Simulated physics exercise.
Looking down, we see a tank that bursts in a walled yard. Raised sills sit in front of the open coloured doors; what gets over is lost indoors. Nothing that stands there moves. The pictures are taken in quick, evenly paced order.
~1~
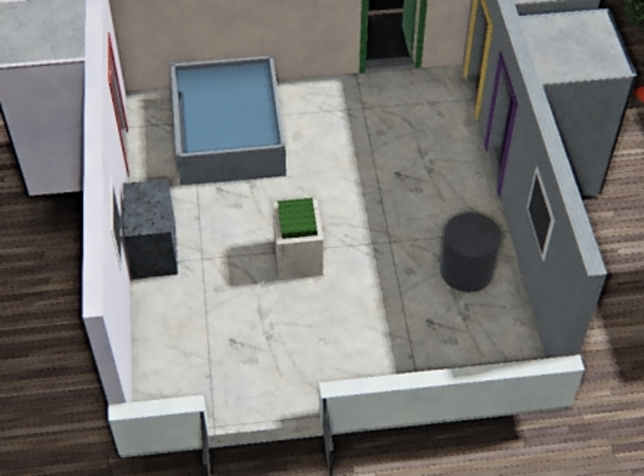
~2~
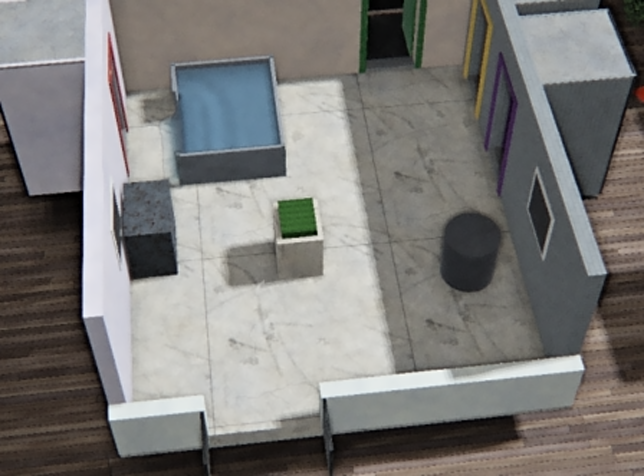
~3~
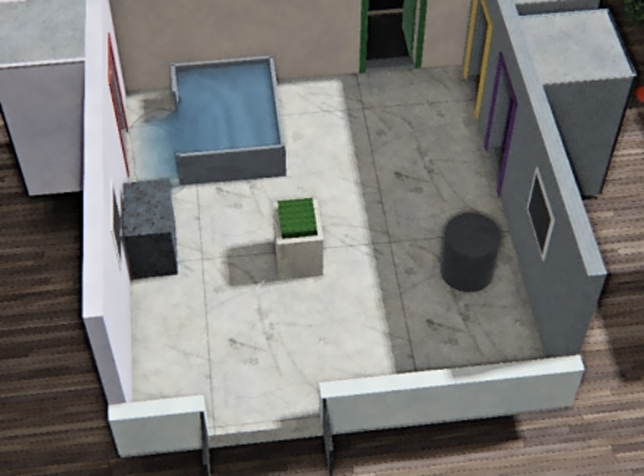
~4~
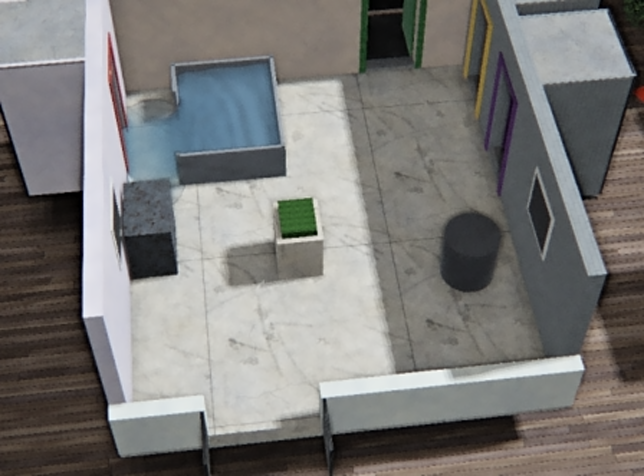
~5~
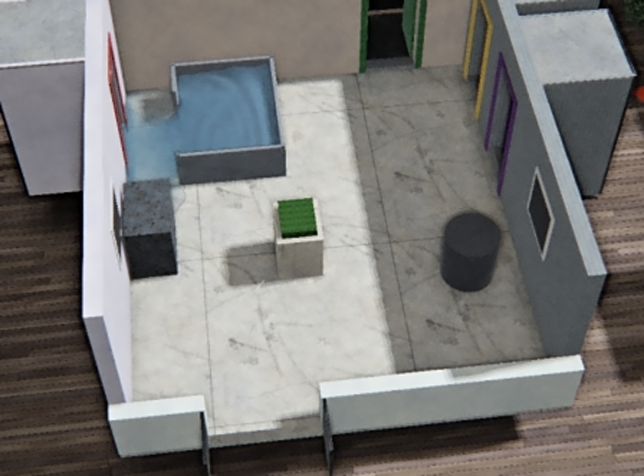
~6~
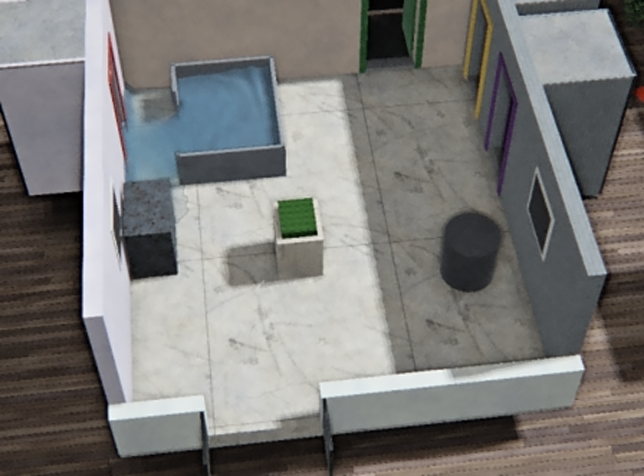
A walled yard with a pale floor held an open tank of still blue water, then the tank burst on its left side and water poured out, spreading across the floor beside the left wall.
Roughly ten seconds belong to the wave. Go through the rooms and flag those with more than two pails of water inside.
Red door - flagged, green door - not flagged, purple door - not flagged, yellow door - not flagged.
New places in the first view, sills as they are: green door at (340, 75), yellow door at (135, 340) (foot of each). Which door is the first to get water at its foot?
That'd be the red-painted one.
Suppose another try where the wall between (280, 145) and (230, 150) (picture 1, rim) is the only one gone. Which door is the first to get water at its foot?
I'd name the purple door.
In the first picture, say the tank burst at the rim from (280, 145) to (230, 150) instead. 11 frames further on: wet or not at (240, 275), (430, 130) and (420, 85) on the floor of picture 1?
Point by point: Swamped, untouched and untouched.
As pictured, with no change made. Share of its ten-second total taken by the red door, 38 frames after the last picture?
Roughly 100 percent.
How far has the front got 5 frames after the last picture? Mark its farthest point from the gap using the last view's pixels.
The front should reach about (132, 332).
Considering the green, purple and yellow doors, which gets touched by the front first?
Call: The door marked green.
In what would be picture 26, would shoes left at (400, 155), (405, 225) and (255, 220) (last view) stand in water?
The three points read soaked through, soaked through and soaked through.
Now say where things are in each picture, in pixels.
The first picture shows still water in the open tank at (227, 107).
In the second picture, the front is at (169, 119), out from the gap at (181, 143).
In the third picture, the front is at (141, 121), out from the gap at (181, 144).
In the fourth picture, water pours out at (181, 144) and has run to (127, 112).
In the fifth picture, the front is at (127, 95), out from the gap at (181, 145).
In the sixth picture, water pours out at (181, 144) and has run to a hidden place.
A moment on, water covers 10 % of the floor; the red door far over two buckets in, the green door not reached, the purple door not reached, the yellow door not reached.
Next, water covers 20 % of the floor; the red door far over two buckets in, the green door not reached, the purple door not reached, the yellow door not reached.
Then, water covers 40 % of the floor; the red door far over two buckets in, the green door wet at the sill, nothing in, the purple door not reached, the yellow door not reached.
Later, water covers 60 % of the floor; the red door far over two buckets in, the green door wet at the sill, nothing in, the purple door under two buckets in, the yellow door wet at the sill, nothing in.
In the end, water covers 75 % of the floor; the red door far over two buckets in, the green door wet at the sill, nothing in, the purple door under two buckets in, the yellow door under two buckets in.
